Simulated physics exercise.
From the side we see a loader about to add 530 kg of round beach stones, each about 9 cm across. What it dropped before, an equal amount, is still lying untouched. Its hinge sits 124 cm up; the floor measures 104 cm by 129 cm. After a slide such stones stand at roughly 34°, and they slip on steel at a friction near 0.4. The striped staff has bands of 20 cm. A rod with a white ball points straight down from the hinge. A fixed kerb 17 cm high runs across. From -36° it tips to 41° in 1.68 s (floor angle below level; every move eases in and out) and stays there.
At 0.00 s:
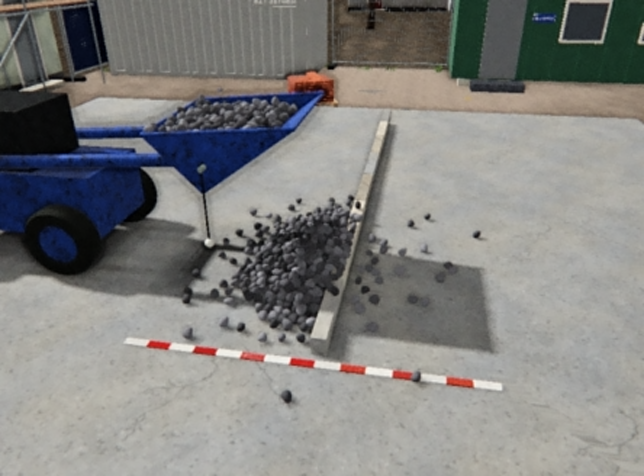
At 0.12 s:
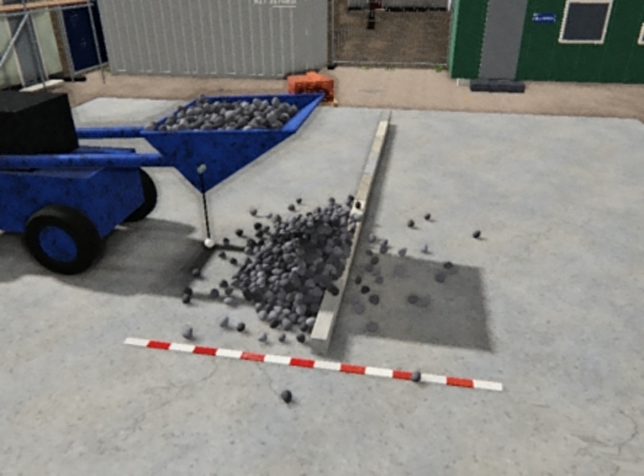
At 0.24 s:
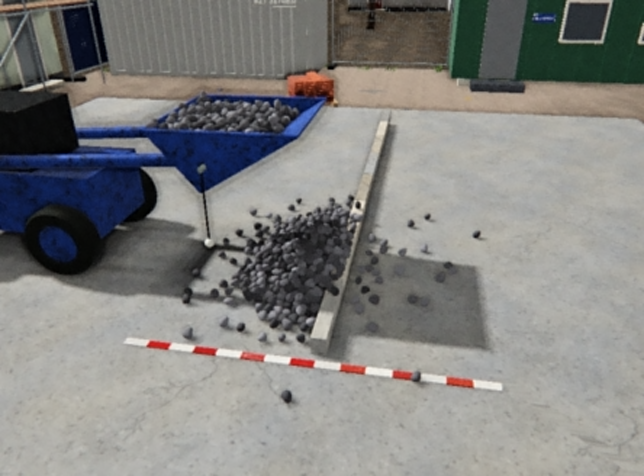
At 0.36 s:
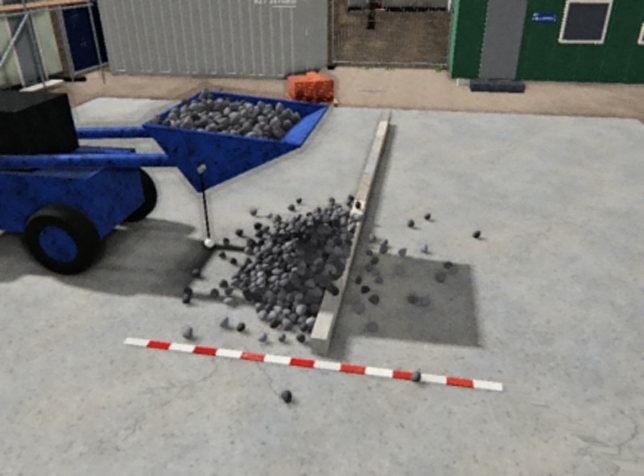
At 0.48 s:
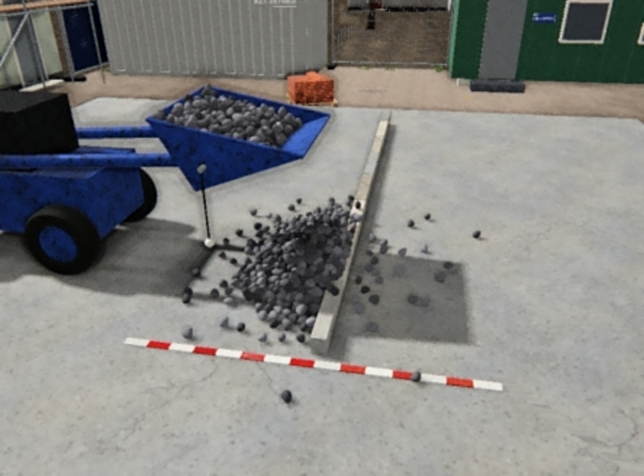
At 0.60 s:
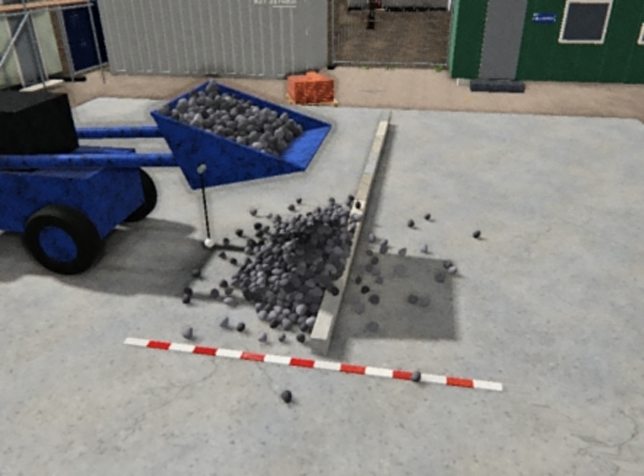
In a concrete yard, a blue loader slowly tilts its stone-filled bucket downward above a pile.
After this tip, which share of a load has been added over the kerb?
Close to 41 parts in a hundred.
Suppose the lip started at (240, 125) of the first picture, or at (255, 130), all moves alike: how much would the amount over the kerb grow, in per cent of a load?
Near 0 per cent from the first place, 5 from the second.
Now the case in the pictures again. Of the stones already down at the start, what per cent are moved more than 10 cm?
About 15 per cent.
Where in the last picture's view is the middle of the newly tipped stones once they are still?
Their middle is at about (331, 251).
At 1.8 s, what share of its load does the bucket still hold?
About 30 per cent.
After 1.3 s the floor is at 29°; in per cent of one load, 98 in the bucket, 97 on this side of the kerb, 5 over the kerb; the foremost stones are at (440, 268).
After 1.8 s the floor is at 41°; in per cent of one load, 32 in the bucket, 155 on this side of the kerb, 13 over the kerb; the foremost stones are at (440, 268).
After 2.1 s the floor is at 41°; in per cent of one load, 1 in the bucket, 165 on this side of the kerb, 33 over the kerb; the foremost stones are at (443, 254).
After 4.9 s the floor is at 41°; in per cent of one load, 0 in the bucket, 154 on this side of the kerb, 46 over the kerb; the foremost stones are at (501, 278). Net gain over the kerb, 41.
